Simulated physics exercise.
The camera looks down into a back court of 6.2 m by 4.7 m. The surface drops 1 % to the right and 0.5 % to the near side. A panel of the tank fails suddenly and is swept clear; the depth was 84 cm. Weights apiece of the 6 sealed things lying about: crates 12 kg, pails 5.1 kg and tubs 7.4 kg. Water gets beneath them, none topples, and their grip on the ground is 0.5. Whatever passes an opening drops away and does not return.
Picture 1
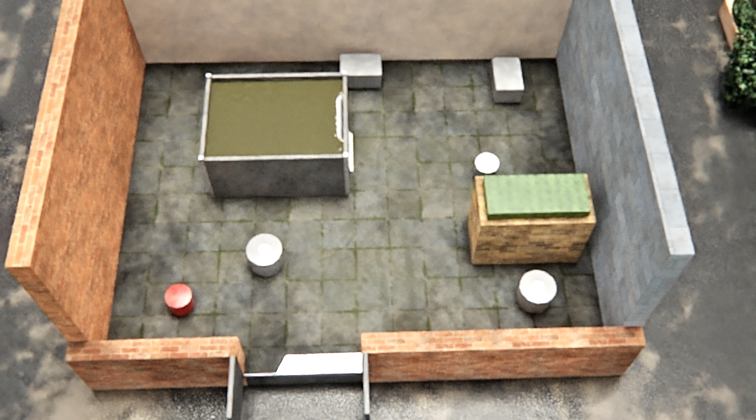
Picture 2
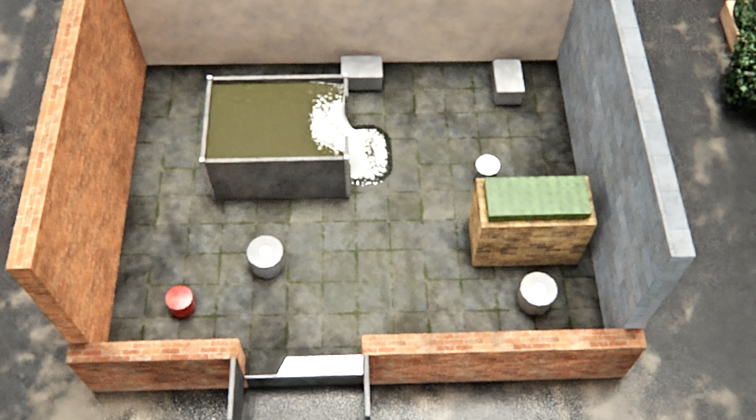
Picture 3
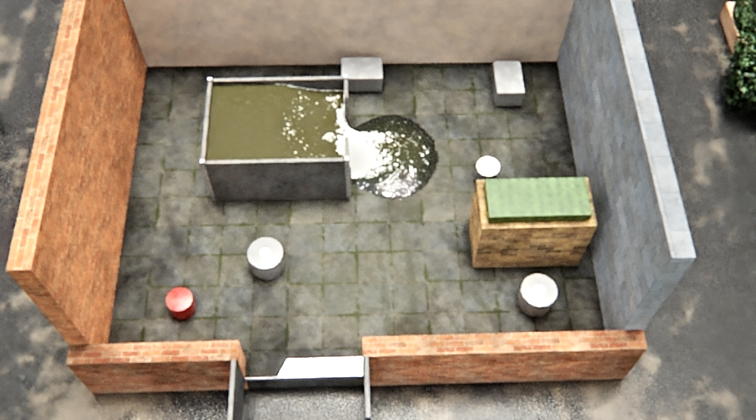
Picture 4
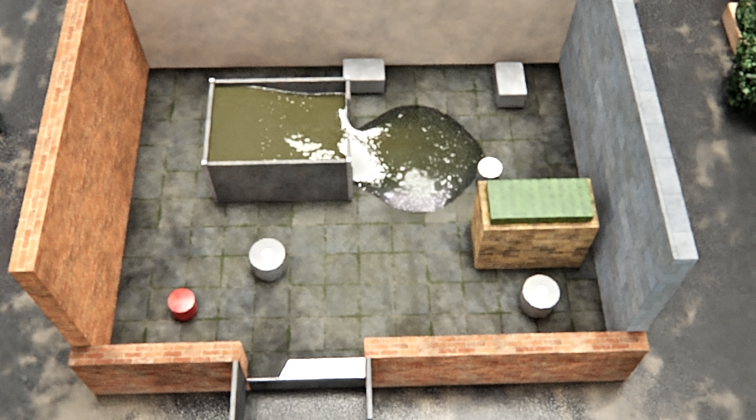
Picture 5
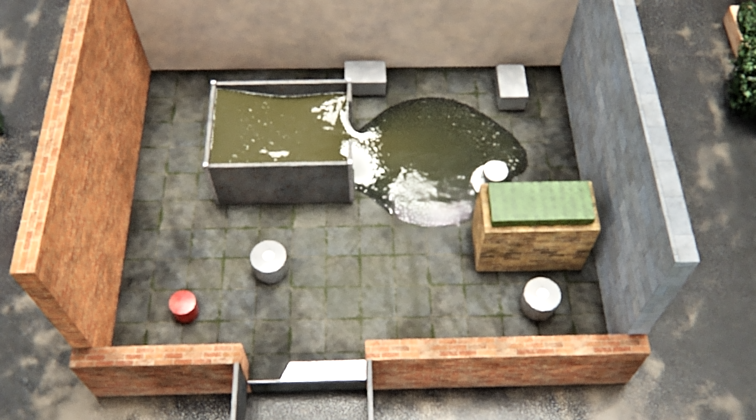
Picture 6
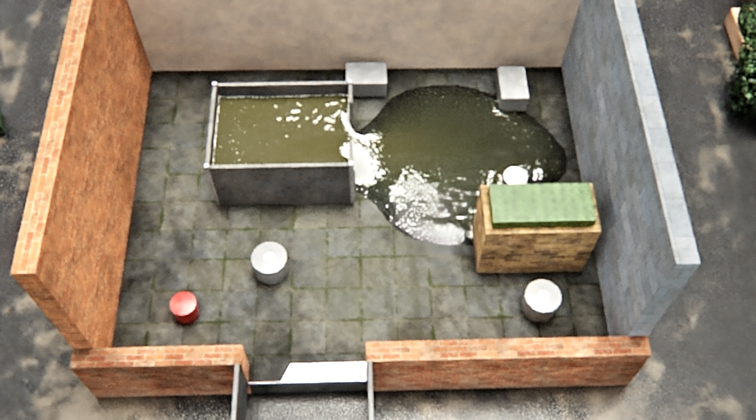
Walled back court, murky water bursting from a tank's right side, spreading across the paving and shifting a small white tub rightward.
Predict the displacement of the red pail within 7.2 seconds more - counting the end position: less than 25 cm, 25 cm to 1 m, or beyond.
The red pail stays put.
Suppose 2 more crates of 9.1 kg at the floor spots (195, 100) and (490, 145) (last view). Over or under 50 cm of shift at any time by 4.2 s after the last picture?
In that order: Under, more.
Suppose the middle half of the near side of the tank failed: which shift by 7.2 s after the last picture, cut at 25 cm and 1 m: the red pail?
Then the red pail gets carried off.
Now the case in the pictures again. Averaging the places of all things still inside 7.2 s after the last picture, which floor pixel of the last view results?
Around (318, 215).
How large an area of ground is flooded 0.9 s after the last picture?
Roughly 13 m2.
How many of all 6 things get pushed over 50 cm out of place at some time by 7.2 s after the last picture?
4 of them.
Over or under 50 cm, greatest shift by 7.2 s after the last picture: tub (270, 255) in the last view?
It is less.
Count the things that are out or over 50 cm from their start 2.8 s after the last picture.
By then 2.
Then, 0.9 s after the last picture the red pail is near (183, 303), 0.0 m from its start, aground; 0 of 6 are out; 2 afloat.
Then, 2.8 s after the last picture the red pail is near (183, 303), 0.0 m from its start, aground; 0 of 6 are out; 2 afloat.
Then, 4.8 s after the last picture the red pail is near (183, 303), 0.0 m from its start, aground; 0 of 6 are out; 3 afloat.
Then, 7.2 s after the last picture the red pail is near (183, 303), 0.0 m from its start, aground; 0 of 6 are out; 4 afloat.
